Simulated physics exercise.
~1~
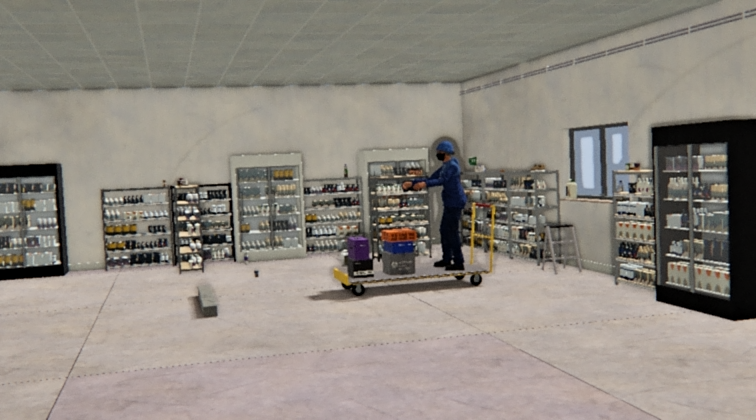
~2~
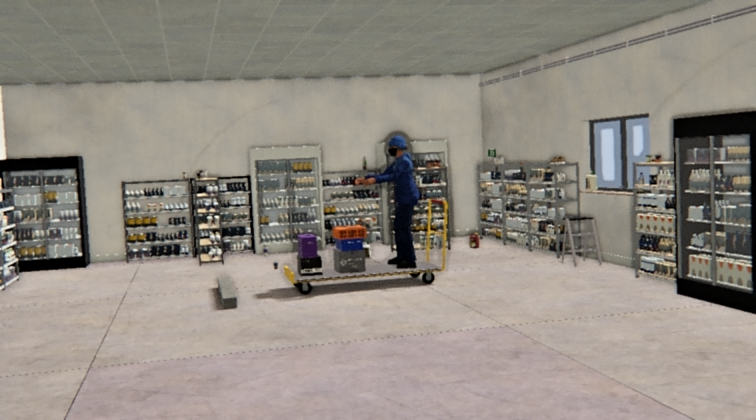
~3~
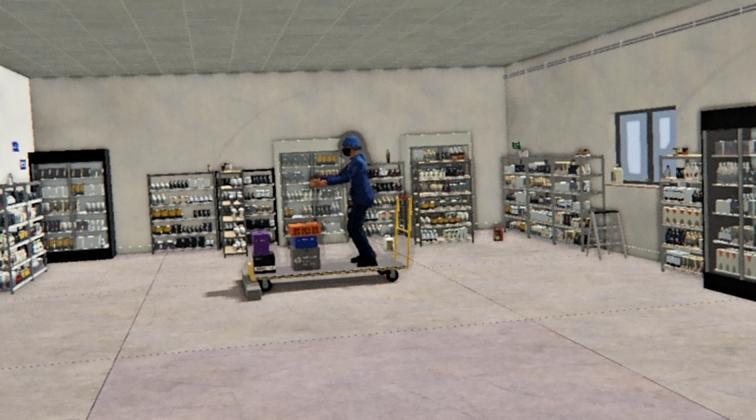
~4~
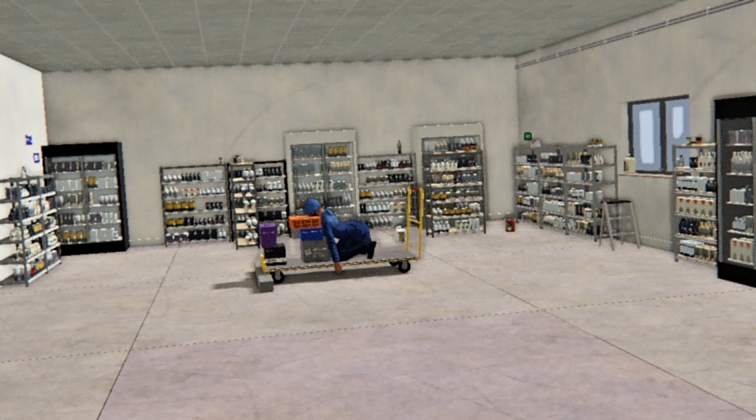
A cart carrying a standing worker rolls left, hits a kerb, and the worker falls forward.
